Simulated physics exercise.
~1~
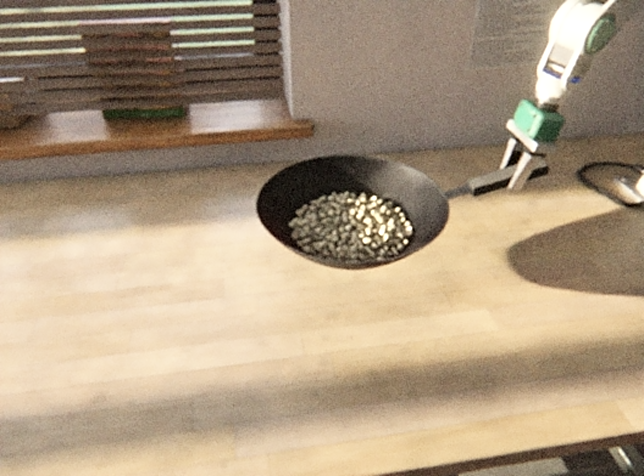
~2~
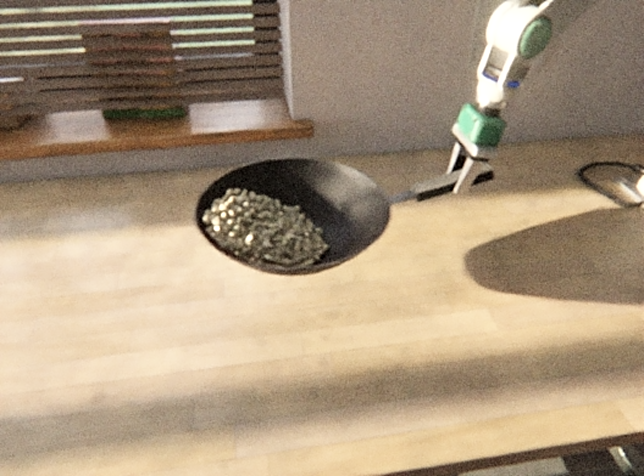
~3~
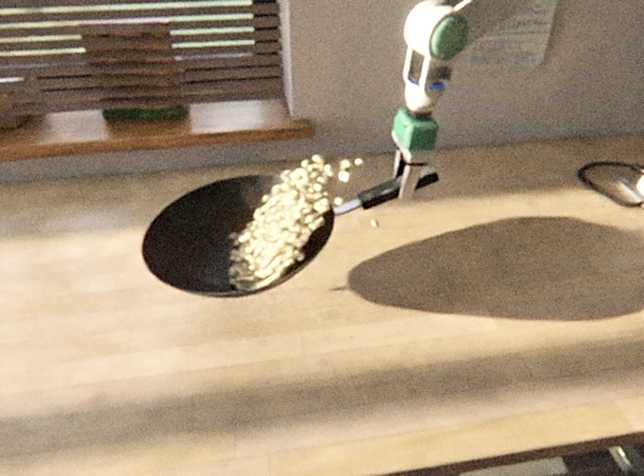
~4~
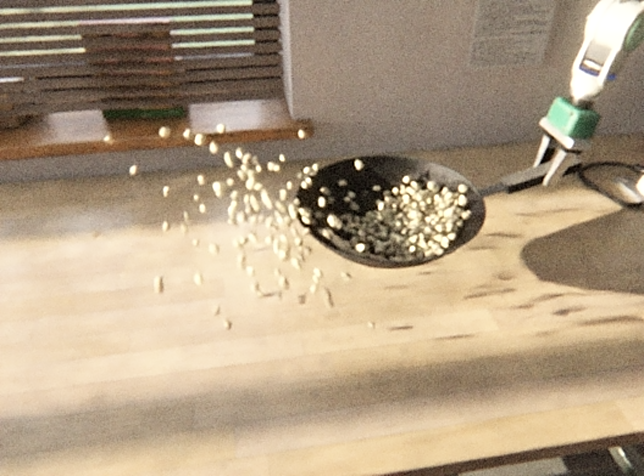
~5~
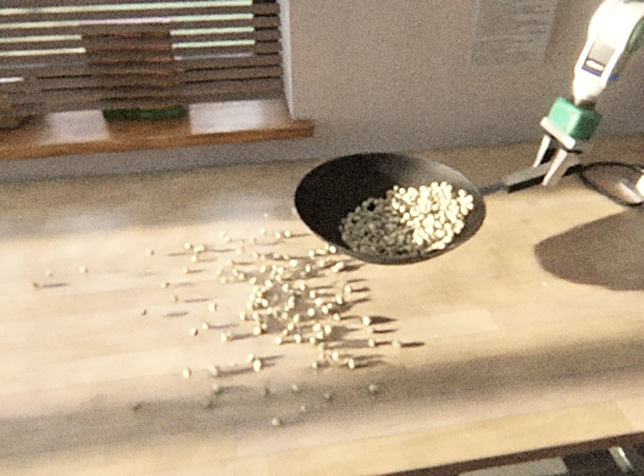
A robot arm jerks a wok of beans left, then right, spilling many onto the table.
